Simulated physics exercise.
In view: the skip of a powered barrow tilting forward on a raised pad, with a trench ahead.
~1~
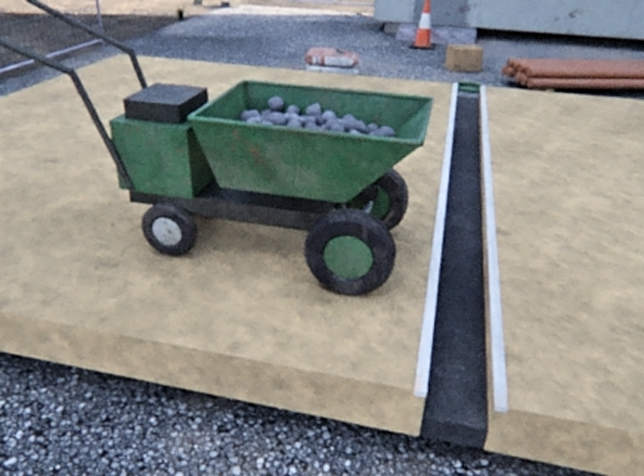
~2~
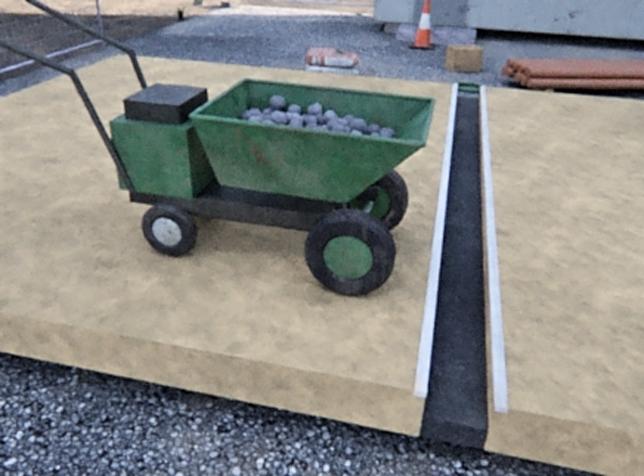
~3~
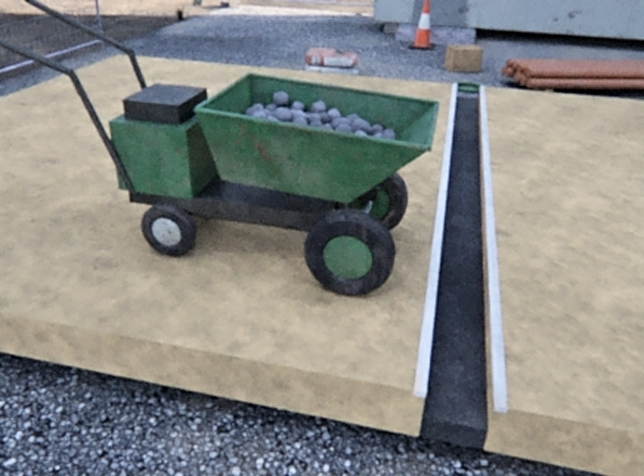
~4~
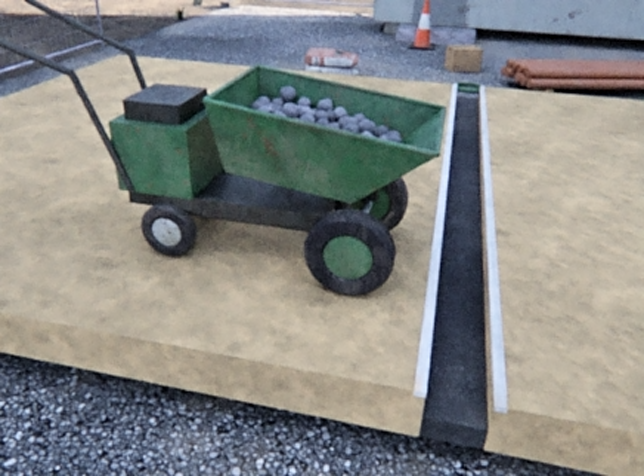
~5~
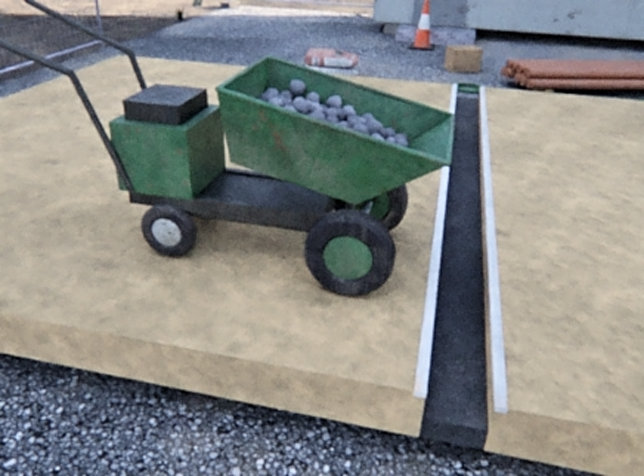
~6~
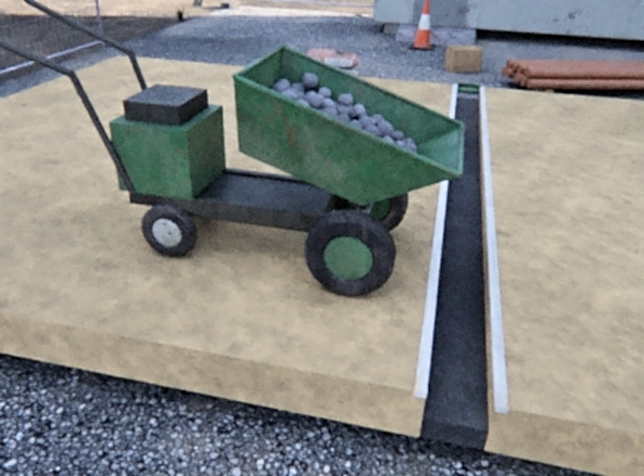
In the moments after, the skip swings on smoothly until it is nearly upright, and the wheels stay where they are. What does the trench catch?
In the trench: Only the smaller part.
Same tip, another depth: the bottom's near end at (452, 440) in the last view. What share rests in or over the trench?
Roughly 10 in a hundred.
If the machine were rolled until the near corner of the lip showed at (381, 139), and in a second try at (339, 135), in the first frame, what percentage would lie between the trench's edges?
Roughly 60 per cent, and 60 per cent.
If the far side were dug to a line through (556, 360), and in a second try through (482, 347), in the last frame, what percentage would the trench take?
Roughly 80 per cent, and 0 per cent.
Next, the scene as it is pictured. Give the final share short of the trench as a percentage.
Close to 0 per cent.
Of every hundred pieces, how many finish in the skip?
Some 5 per cent.
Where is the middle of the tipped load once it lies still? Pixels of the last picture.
At about (551, 281).
Just after the last frame, skip tipped steeply; every one in the skip.
A moment on, skip tipped steeply; the larger part in the skip; about a tenth beyond it; just a few falling.
Further on, skip tipped right over; about a tenth in the skip; just a few in or heaped over the trench; the larger part beyond it.
When it is over, skip tipped right over; about a tenth in the skip; about a tenth in or heaped over the trench; the larger part beyond it.
